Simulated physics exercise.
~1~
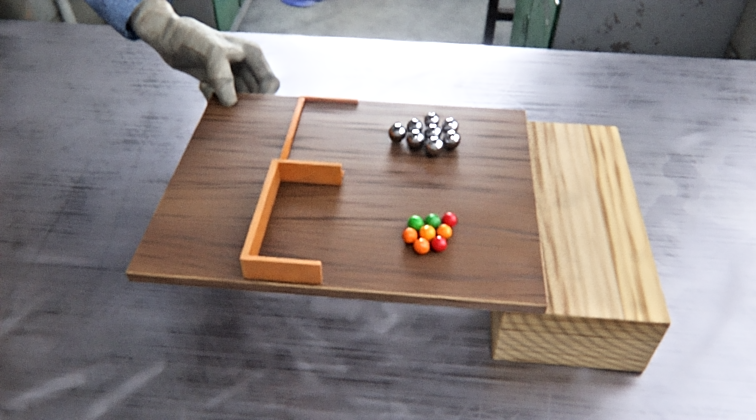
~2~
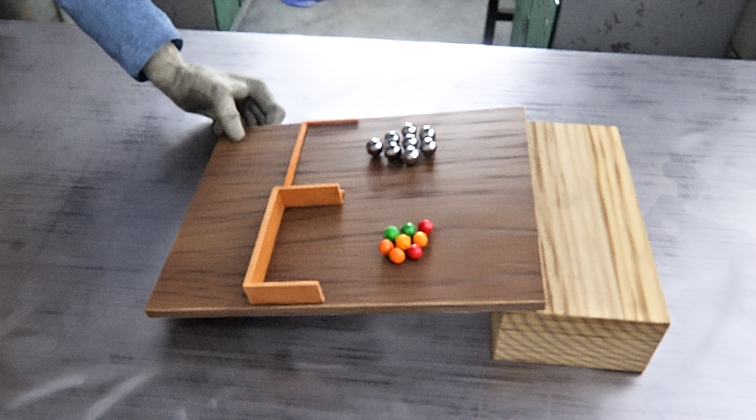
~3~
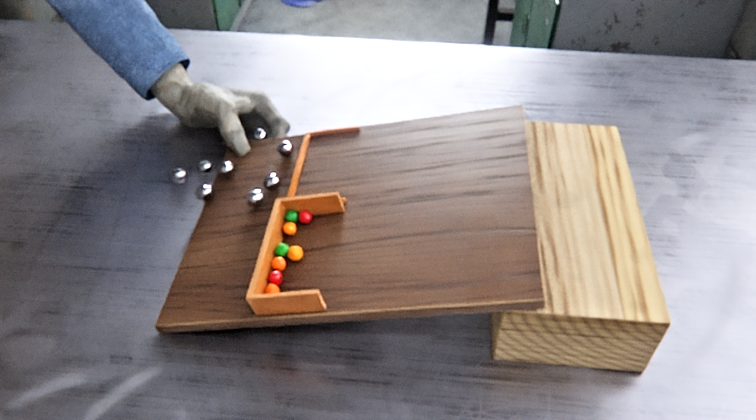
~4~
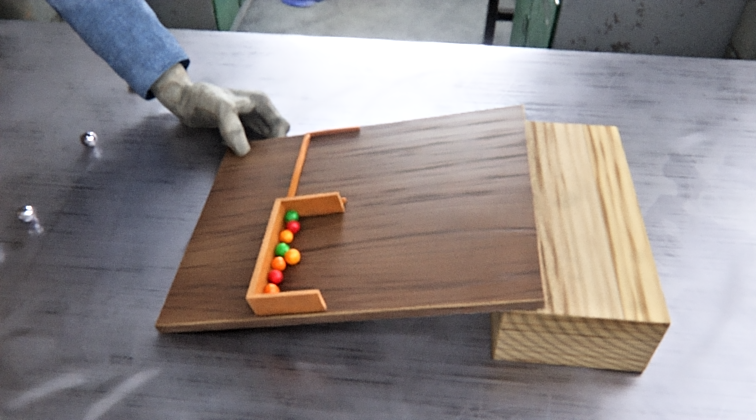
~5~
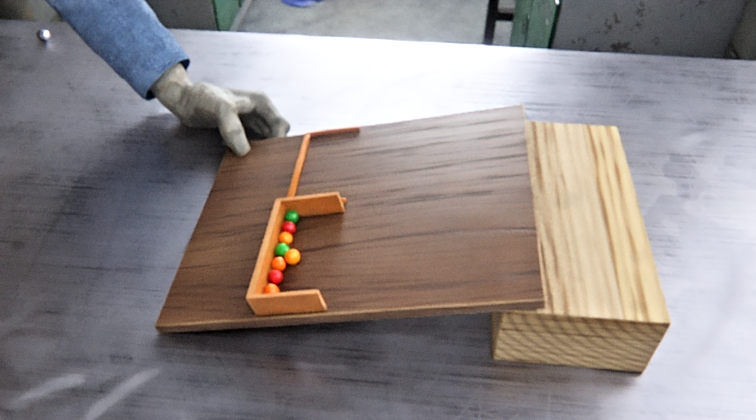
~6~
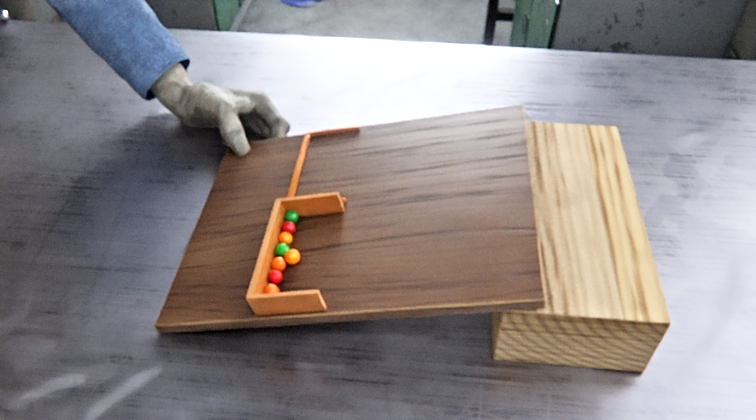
On a grey tabletop, a gloved hand lowers a board's left end; coloured balls gather behind an orange bar, silver ones roll away.
